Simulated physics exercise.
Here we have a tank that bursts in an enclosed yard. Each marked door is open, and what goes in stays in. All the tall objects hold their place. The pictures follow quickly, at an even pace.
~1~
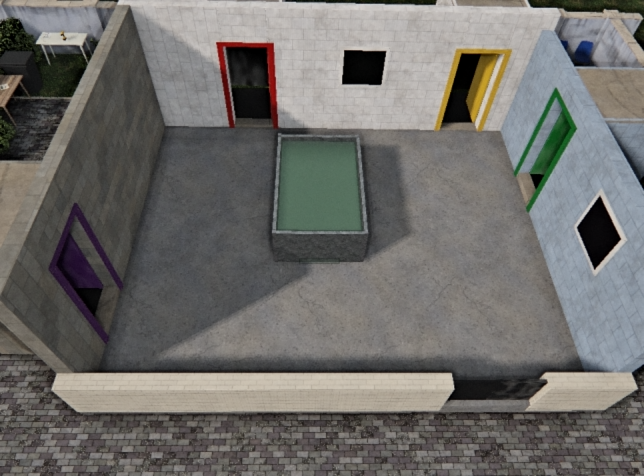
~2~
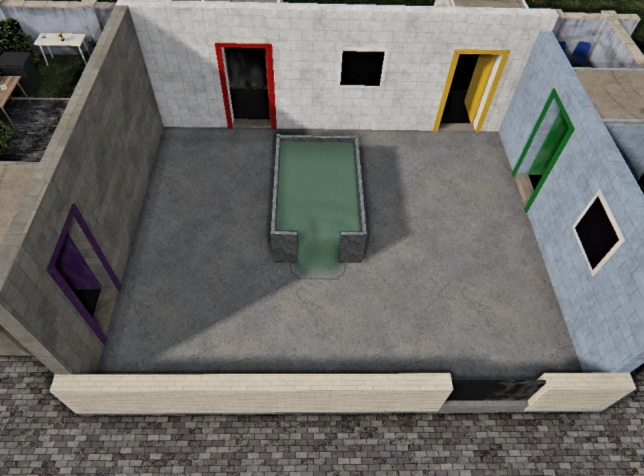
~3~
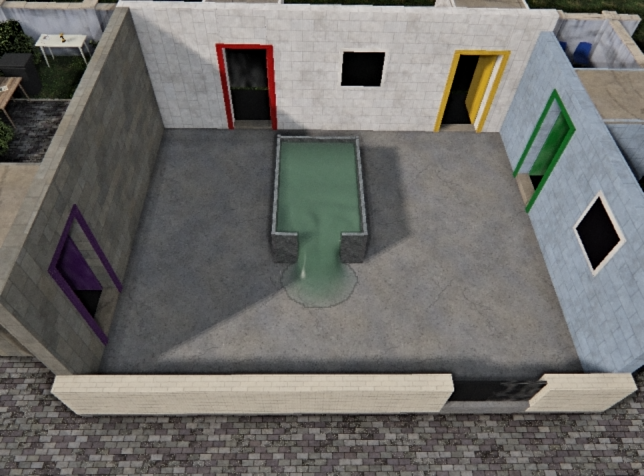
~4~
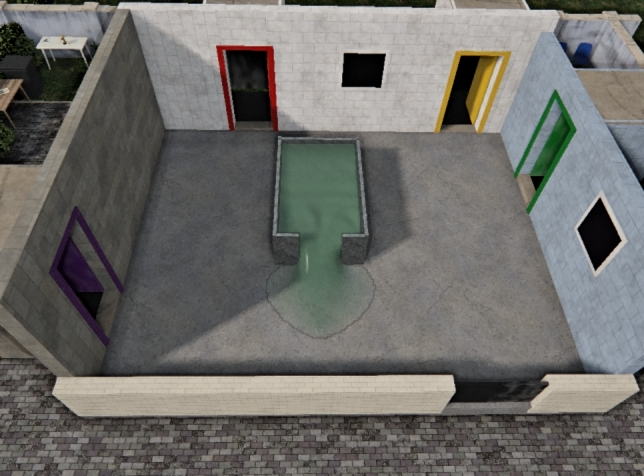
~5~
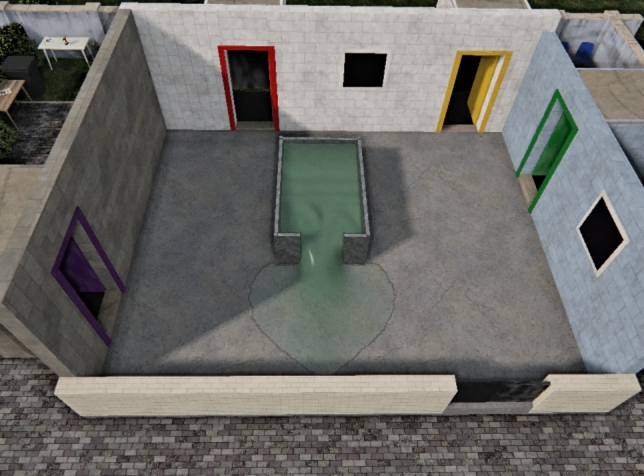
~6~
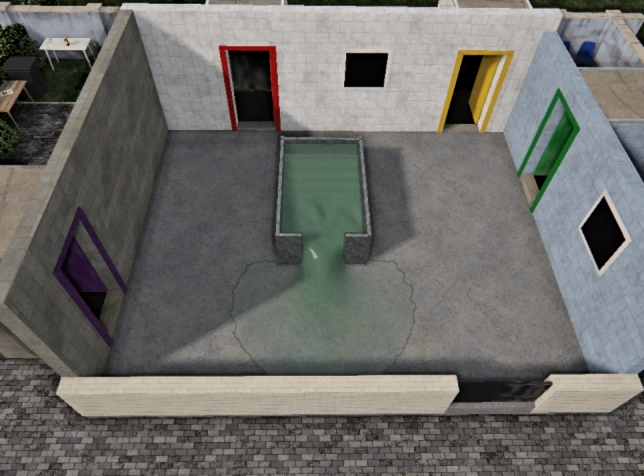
Green water pours from a gap in the near side of a raised stone tank in a walled grey yard, seen from high above the front. Red and yellow doorways flank a dark window in the white back wall, with a purple doorway left and a green one right, in a pale blue wall. The water spreads forward and sideways across the floor in a widening rounded sheet, reaching the low cream front wall.
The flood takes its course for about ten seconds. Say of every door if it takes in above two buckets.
The red door holds within the limit; the green door holds within the limit; the yellow door floods; the purple door holds within the limit.
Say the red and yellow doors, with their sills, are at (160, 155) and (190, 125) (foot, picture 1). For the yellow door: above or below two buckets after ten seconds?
Yellow passes that mark.
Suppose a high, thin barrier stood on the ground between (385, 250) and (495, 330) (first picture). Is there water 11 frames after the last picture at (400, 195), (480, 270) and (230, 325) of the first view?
As listed: Dry, free of water, under water.
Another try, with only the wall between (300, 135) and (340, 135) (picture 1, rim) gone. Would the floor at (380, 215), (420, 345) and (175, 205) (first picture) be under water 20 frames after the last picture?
As listed: Free of water, clear, awash.
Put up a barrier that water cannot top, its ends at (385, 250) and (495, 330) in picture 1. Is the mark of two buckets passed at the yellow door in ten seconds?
One by one: Yellow door is over.
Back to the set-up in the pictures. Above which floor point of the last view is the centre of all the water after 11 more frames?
Around (322, 270).
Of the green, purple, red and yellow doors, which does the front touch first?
It is the door marked purple.
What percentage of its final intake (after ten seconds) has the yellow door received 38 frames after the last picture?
I make it 5 per cent.
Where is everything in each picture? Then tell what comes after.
In the first frame, the tank at (319, 183) is whole and still.
In the second frame, the front is at (341, 270), out from the gap at (318, 250).
In the third frame, water pours out at (319, 252) and has run to (333, 302).
In the fourth frame, water pours out at (320, 254) and has run to (325, 334).
In the fifth frame, the front is at (323, 371), out from the gap at (321, 254).
In the sixth frame, water pours out at (323, 254) and has run to a hidden place.
A moment on, water covers 20 % of the floor; the red door not reached, the green door not reached, the yellow door not reached, the purple door not reached.
Next, water covers 25 % of the floor; the red door not reached, the green door not reached, the yellow door not reached, the purple door not reached.
Then, water covers 40 % of the floor; the red door not reached, the green door not reached, the yellow door not reached, the purple door wet at the sill, nothing in.
Later, water covers 80 % of the floor; the red door wet at the sill, nothing in, the green door wet at the sill, nothing in, the yellow door under two buckets in, the purple door under two buckets in.
In the end, water covers 100 % of the floor; the red door under two buckets in, the green door wet at the sill, nothing in, the yellow door over two buckets in, the purple door under two buckets in.
